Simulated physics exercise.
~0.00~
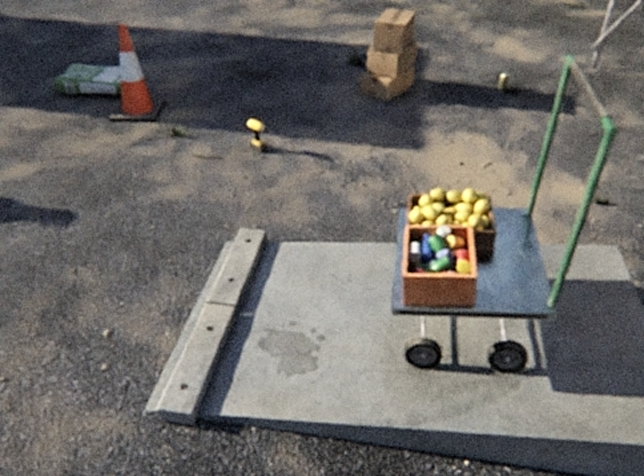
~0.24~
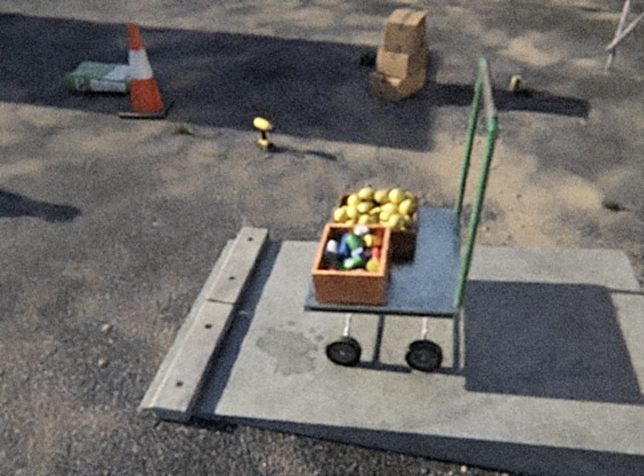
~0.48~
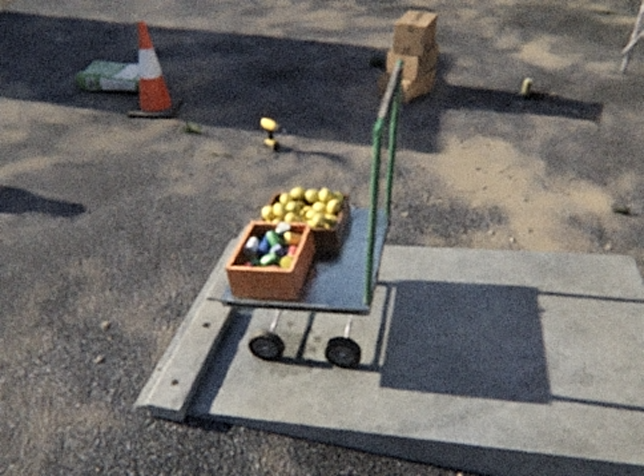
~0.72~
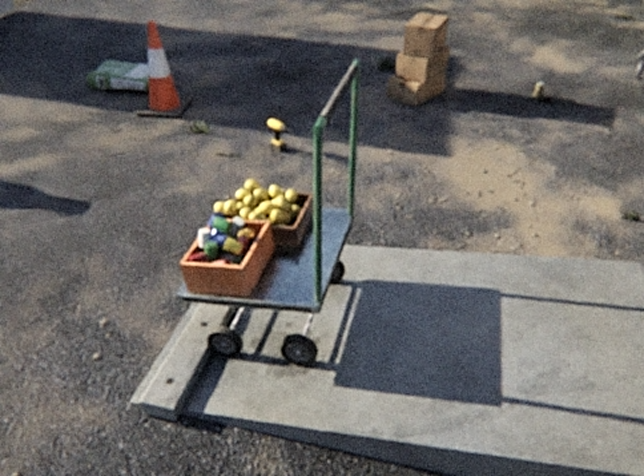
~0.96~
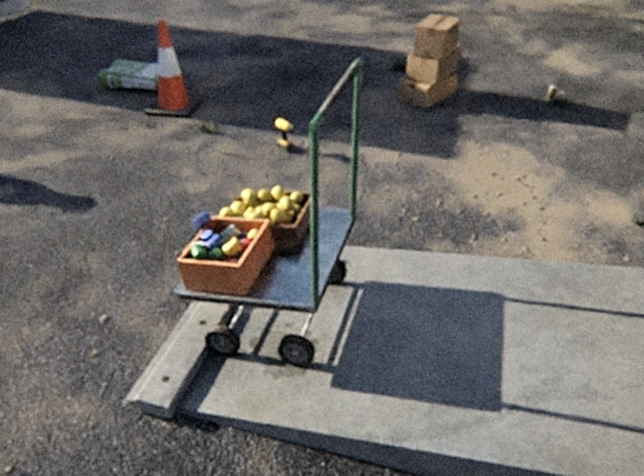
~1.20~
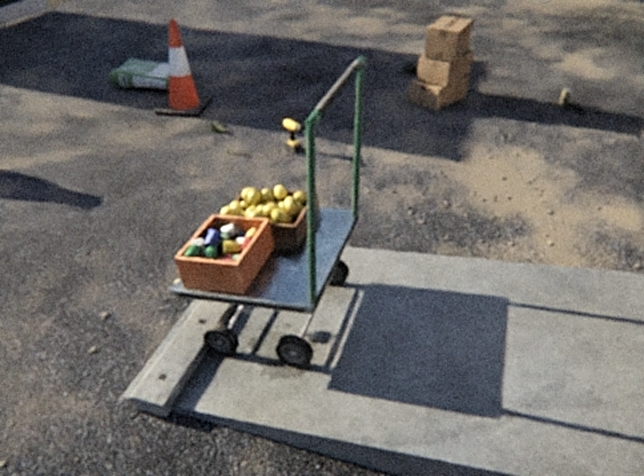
At first, a flat cart with a green handle stands on a pale ramp, carrying an orange container of small colourful items and a wooden container heaped with yellow lemons. It rolls left towards a low kerb, past a traffic cone and stacked cardboard boxes in the background, while the view drifts slightly. When the wheels reach the kerb, the cart stops without tipping, and the loose goods shift towards the front of their containers. The colourful items jostle briefly, then settle. At the end, the cart stands still at the kerb, with most of its load still aboard.
